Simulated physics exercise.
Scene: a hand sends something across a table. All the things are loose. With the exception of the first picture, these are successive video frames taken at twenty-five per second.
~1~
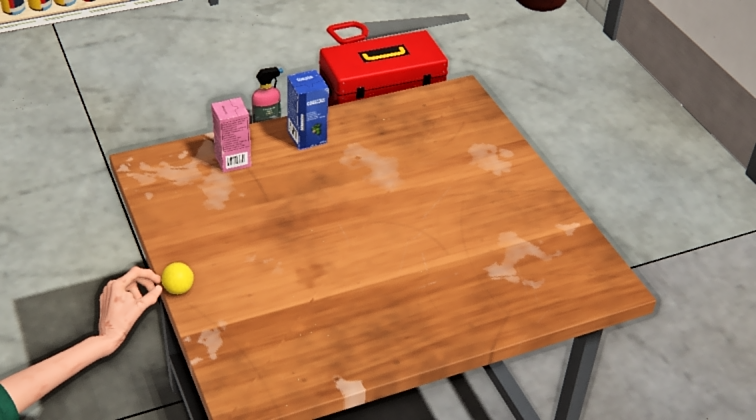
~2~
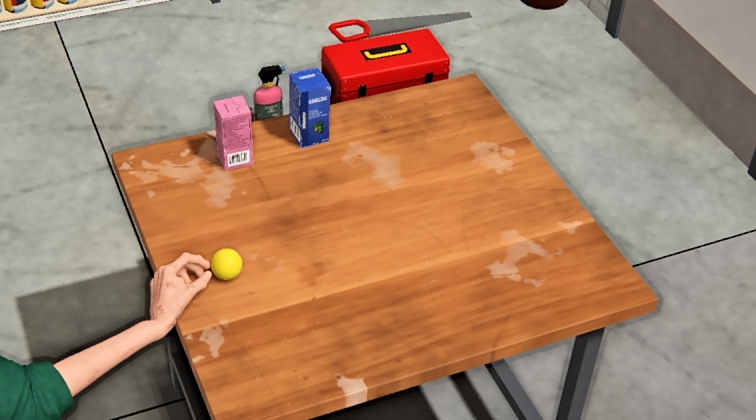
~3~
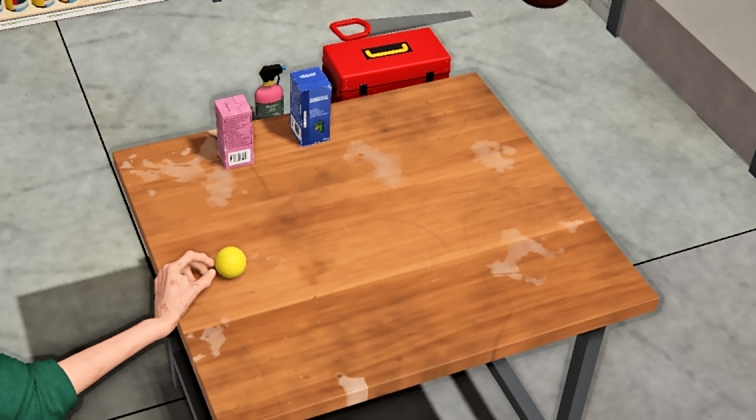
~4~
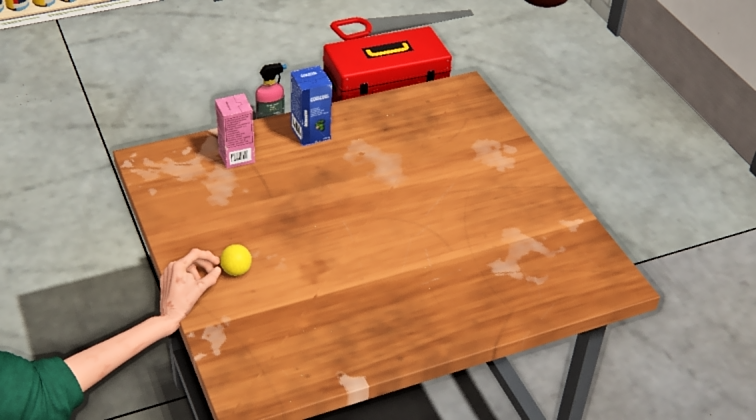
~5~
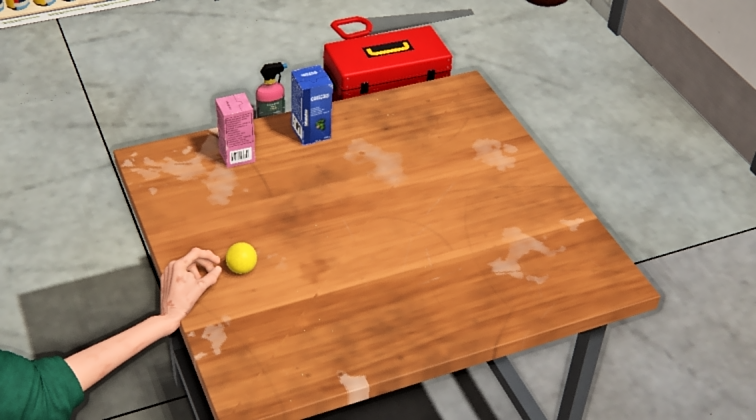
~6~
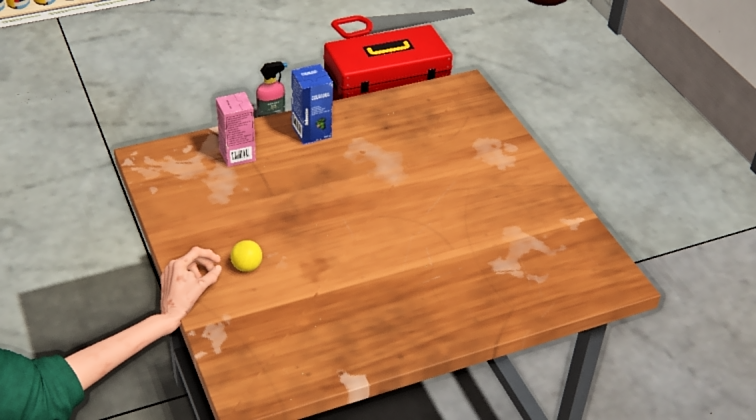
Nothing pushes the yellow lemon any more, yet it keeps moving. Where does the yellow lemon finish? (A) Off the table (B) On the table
(B) On the table.
Then, 0.30 s after the last picture, yellow lemon rolled about its own width near (279, 248).
Then, 0.70 s after the last picture, yellow lemon rolled well along near (310, 239).
At rest, moved from the start, yellow lemon. Seen from the same camera at the end, yellow lemon near (337, 233).
